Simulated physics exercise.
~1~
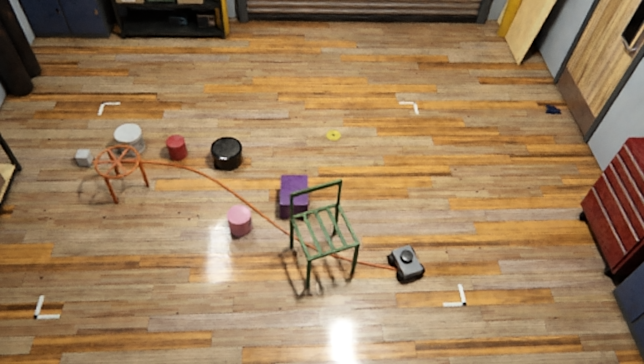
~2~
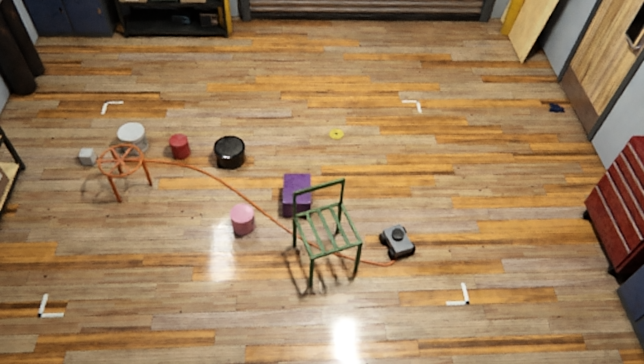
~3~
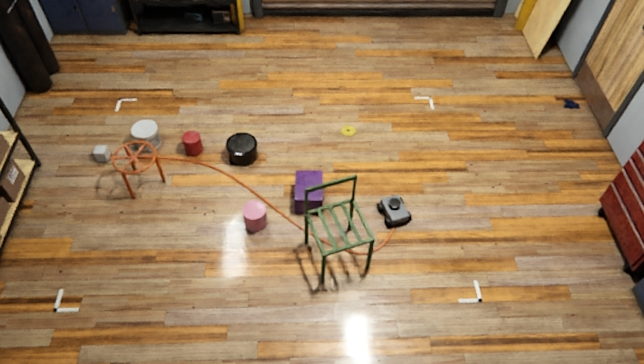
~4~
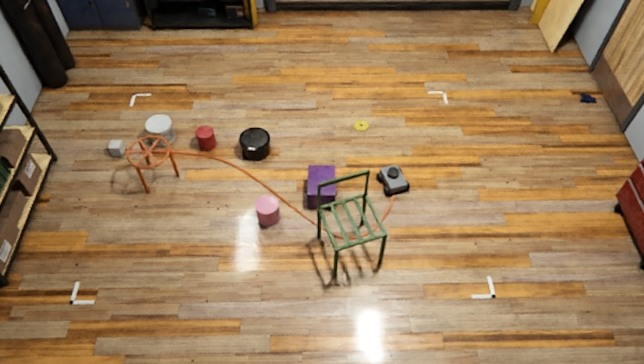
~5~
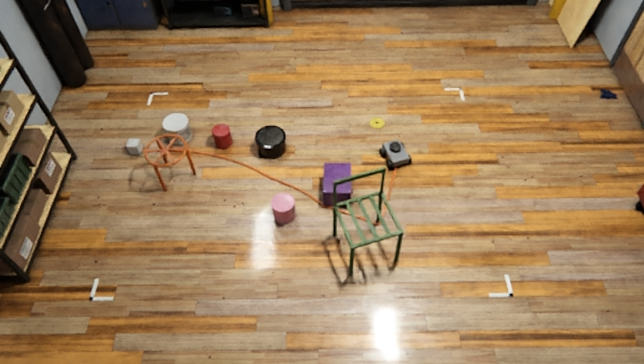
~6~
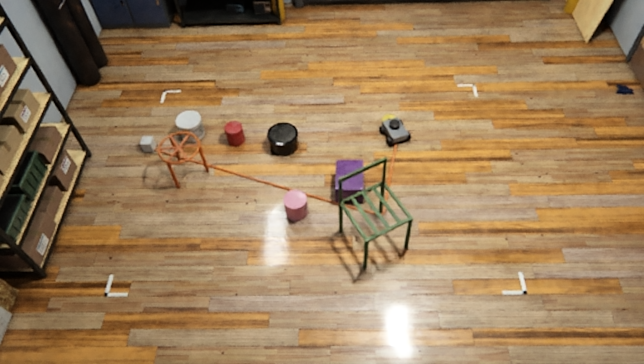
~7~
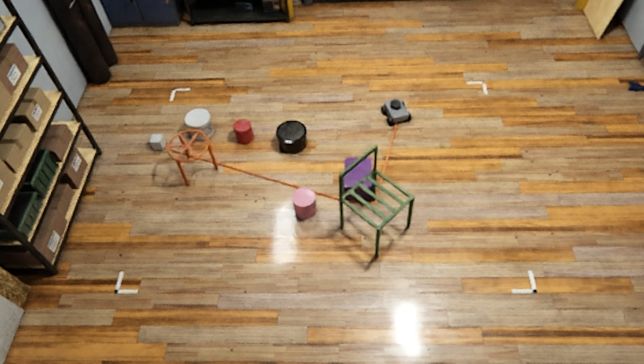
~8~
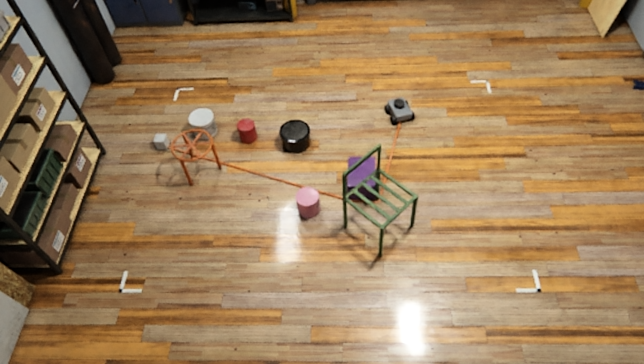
A small cart rolls away trailing an orange lead that tightens and turns the green chair.
